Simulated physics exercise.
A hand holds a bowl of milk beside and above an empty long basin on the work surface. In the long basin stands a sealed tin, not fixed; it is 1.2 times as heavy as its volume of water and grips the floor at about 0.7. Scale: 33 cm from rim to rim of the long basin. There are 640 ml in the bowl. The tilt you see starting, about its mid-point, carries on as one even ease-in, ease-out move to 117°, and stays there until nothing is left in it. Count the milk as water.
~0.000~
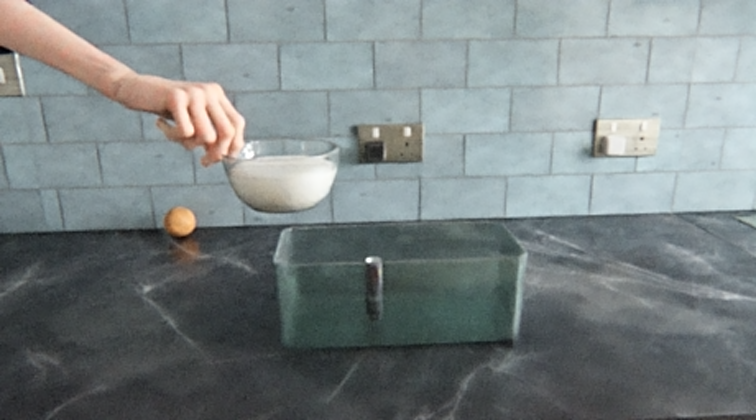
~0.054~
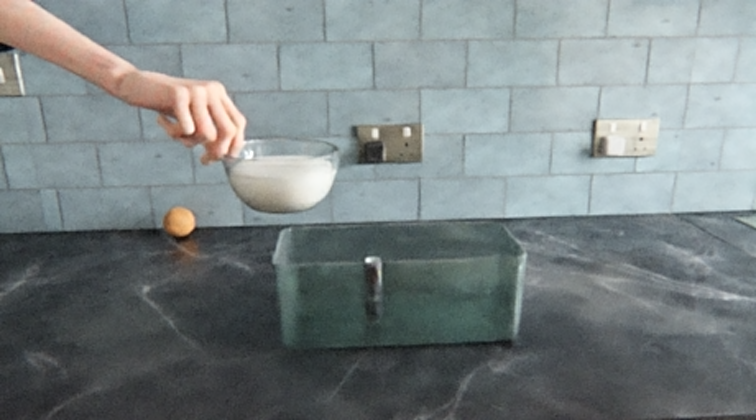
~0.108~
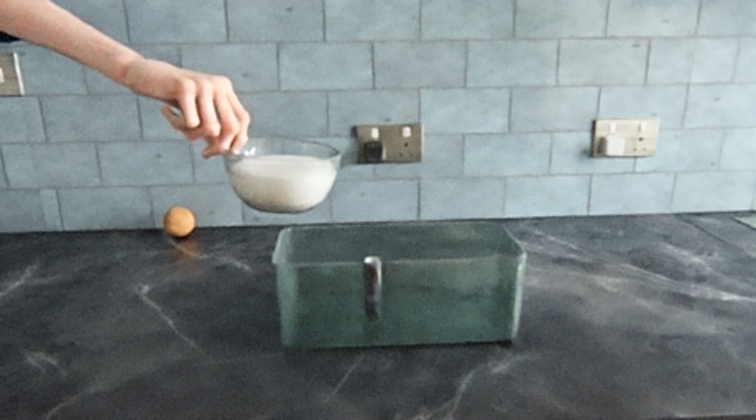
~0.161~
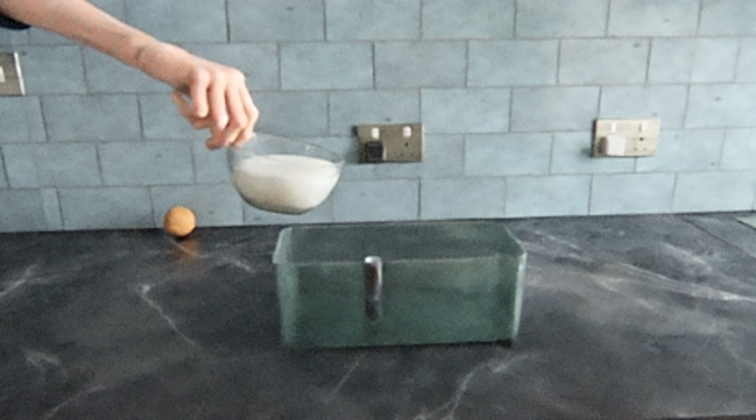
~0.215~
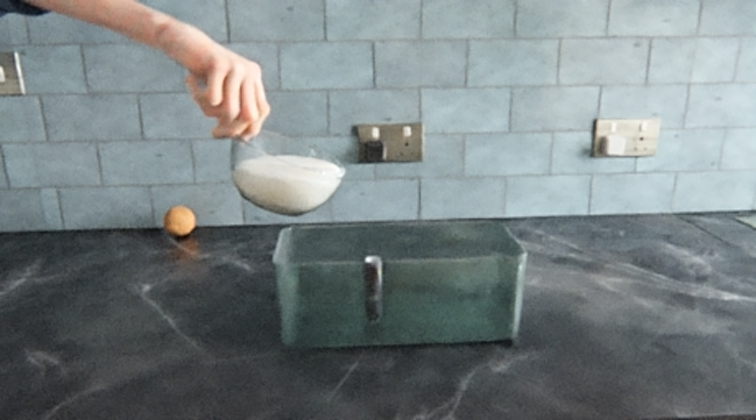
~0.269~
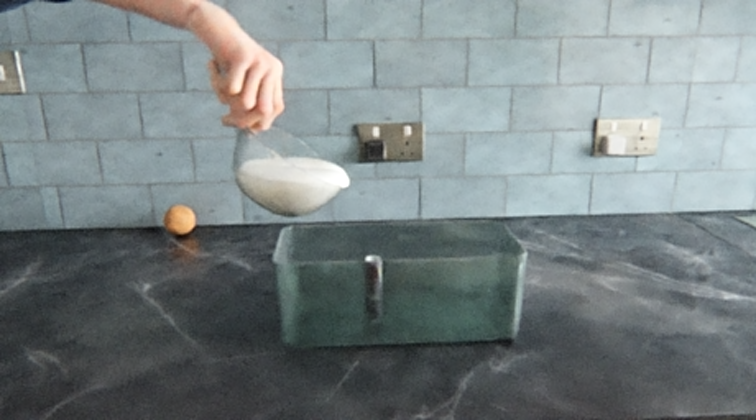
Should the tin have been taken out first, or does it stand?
The tin falls.
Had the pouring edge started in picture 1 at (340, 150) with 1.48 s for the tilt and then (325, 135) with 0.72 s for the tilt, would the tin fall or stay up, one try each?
First it remains upright; then it falls.
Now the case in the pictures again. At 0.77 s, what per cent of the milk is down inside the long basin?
Some 100 per cent.
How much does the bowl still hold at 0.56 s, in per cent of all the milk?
Some 12 per cent.
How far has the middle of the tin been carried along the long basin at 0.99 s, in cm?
Some 8 cm.
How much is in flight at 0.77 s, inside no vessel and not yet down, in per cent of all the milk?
Some 1 per cent.
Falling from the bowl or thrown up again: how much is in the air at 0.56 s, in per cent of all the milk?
Near 18 in a hundred.
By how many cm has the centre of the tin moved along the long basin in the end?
About 7.5 cm.
Then, 0.56 s in, the tilt is 102° and 13 per cent is still to pour; the tin stands where it began.
Then, 0.77 s in, the tilt is 117° and 0 per cent is still to pour; the tin leans 18°.
Then, 0.99 s in, the tilt is 117° and 0 per cent is still to pour; the tin lies on its side.
Then, 1.23 s in, the tilt is 117° and 0 per cent is still to pour; the tin lies on its side.
Finally, the tin lies on its side.
